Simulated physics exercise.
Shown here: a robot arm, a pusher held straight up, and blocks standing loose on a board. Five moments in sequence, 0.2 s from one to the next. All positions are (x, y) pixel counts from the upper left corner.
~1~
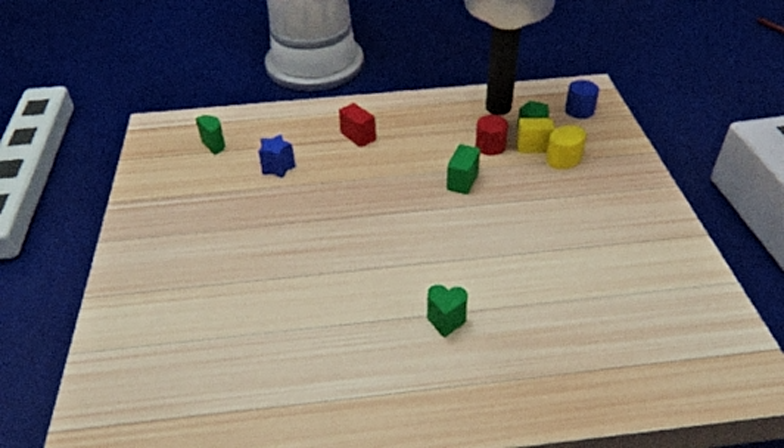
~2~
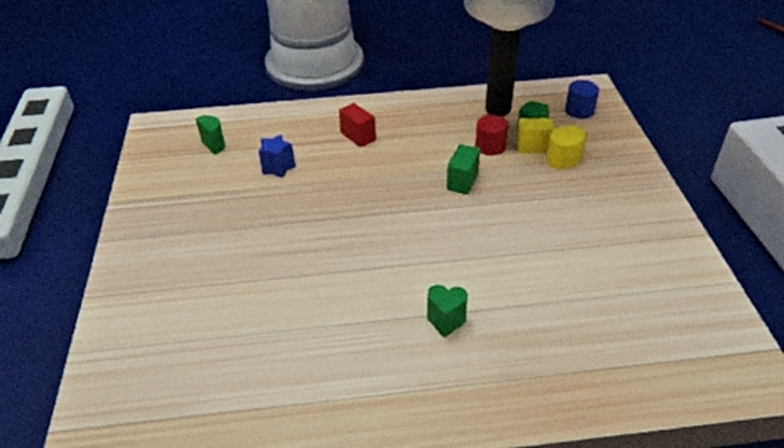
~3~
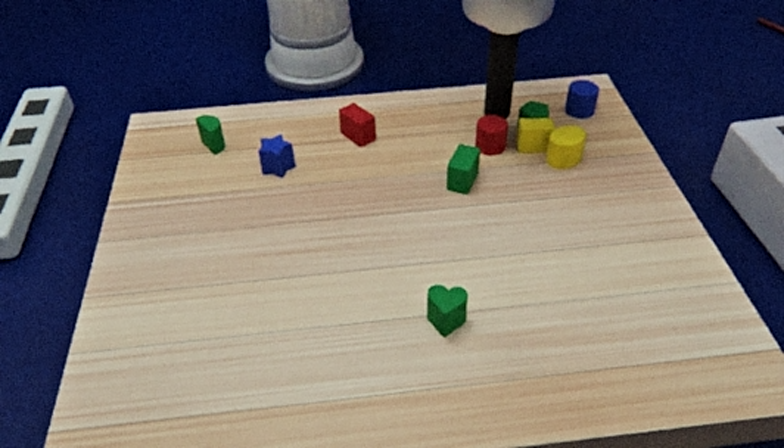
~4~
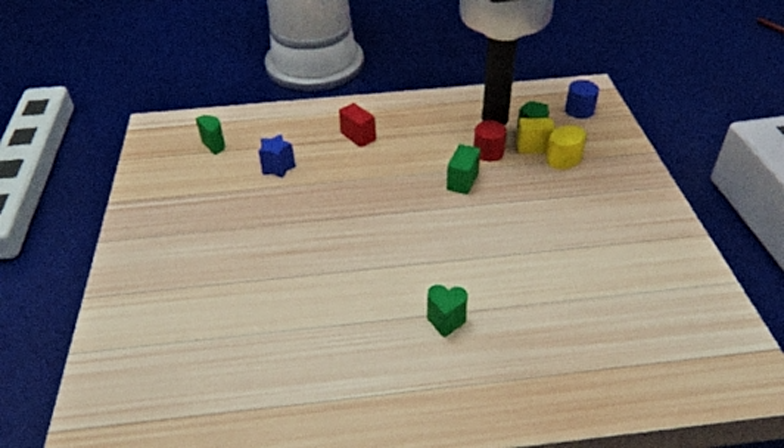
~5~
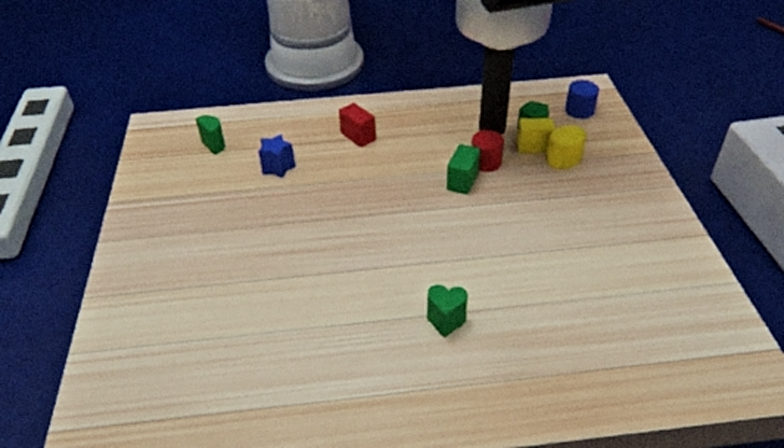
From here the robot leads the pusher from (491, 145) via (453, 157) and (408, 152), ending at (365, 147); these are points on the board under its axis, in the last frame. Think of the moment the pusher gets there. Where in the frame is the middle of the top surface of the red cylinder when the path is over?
It is going to be at (482, 149).
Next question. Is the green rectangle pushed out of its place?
Yes, that is what happens.
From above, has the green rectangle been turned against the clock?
No - that is not the case.
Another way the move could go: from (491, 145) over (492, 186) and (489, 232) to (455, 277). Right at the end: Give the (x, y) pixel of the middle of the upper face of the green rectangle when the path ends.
That would be at about pixel (457, 172).
The first path, step by step. One third of the way, pusher at (453, 141); green rectangle at (460, 168), turned 40° clockwise; red cylinder at (482, 149).
Two thirds of the way, pusher at (407, 136); green rectangle at (460, 168), turned 40° clockwise; red cylinder at (482, 149).
At the end, pusher at (364, 131); red rectangle at (345, 109), turned 15° clockwise; green rectangle at (460, 168), turned 40° clockwise; red cylinder at (482, 149); yellow rectangle unmoved.
